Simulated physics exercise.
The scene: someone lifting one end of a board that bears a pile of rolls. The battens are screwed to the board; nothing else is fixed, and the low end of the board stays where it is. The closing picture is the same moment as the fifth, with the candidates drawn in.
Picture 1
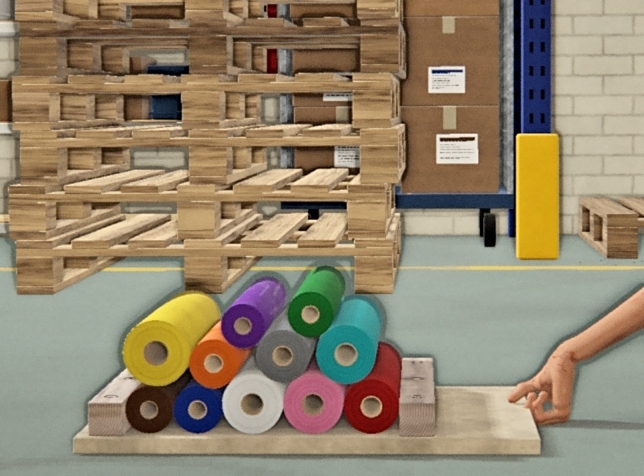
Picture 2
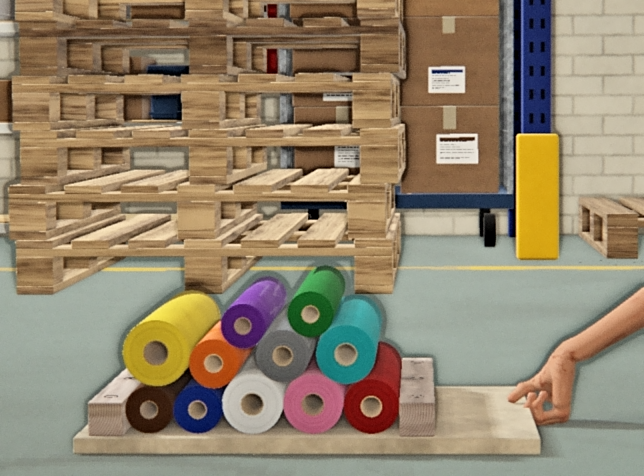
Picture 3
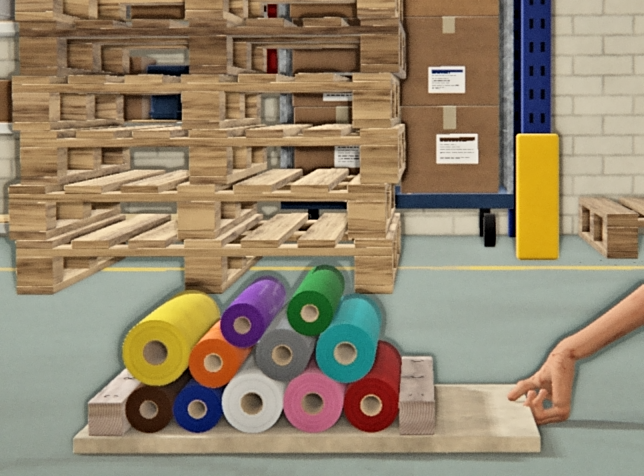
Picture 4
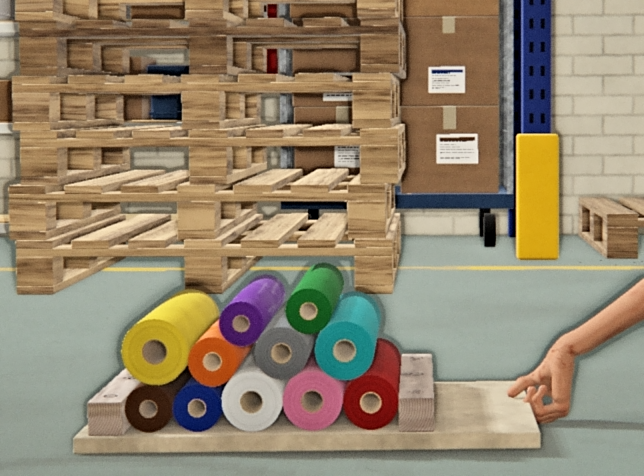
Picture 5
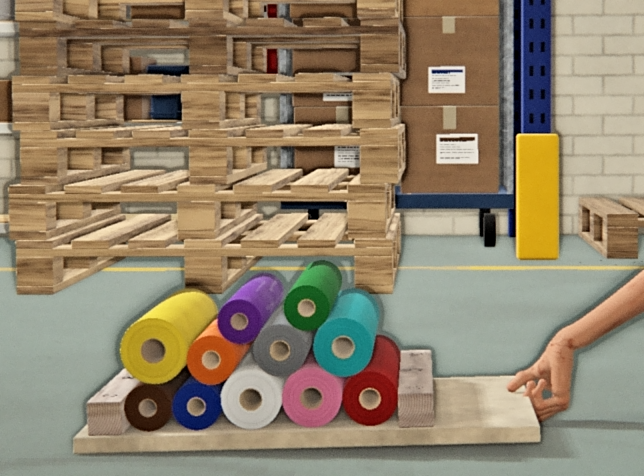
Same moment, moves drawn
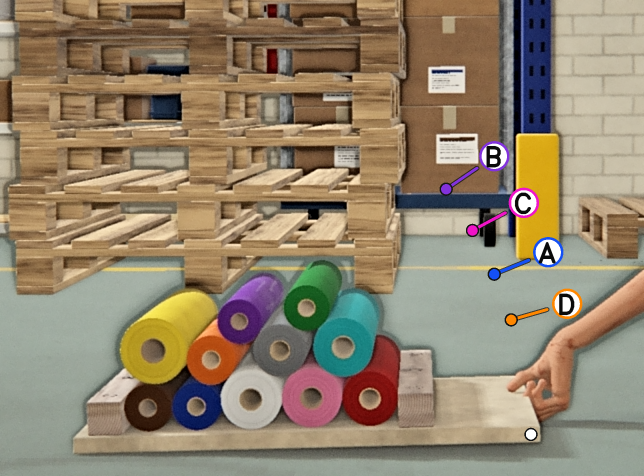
We see a stack of colourful rolls between two wooden blocks on a board, in front of stacked pallets. A hand at the right grips the board's end and raises it very slightly, the rolls staying piled together.
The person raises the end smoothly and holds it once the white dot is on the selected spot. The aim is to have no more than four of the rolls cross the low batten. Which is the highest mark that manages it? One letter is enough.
At most to C.
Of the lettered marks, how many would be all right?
Three of them.
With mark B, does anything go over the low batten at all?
Yes, at B.
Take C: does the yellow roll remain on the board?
The yellow roll: No.
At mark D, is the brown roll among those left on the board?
The brown roll: Yes.
On the marked copy, A at (494, 274); B at (446, 189); C at (472, 230); D at (511, 320); the white dot at (531, 434).
Following C. Soon after the start, board at 17°.
Later, board at 28°.
In the end, board at 28°, three over the low batten (orange, yellow, purple).
As for the rest, A three over the low batten (orange, yellow, purple); B six over the low batten; D three over the low batten (orange, yellow, purple).
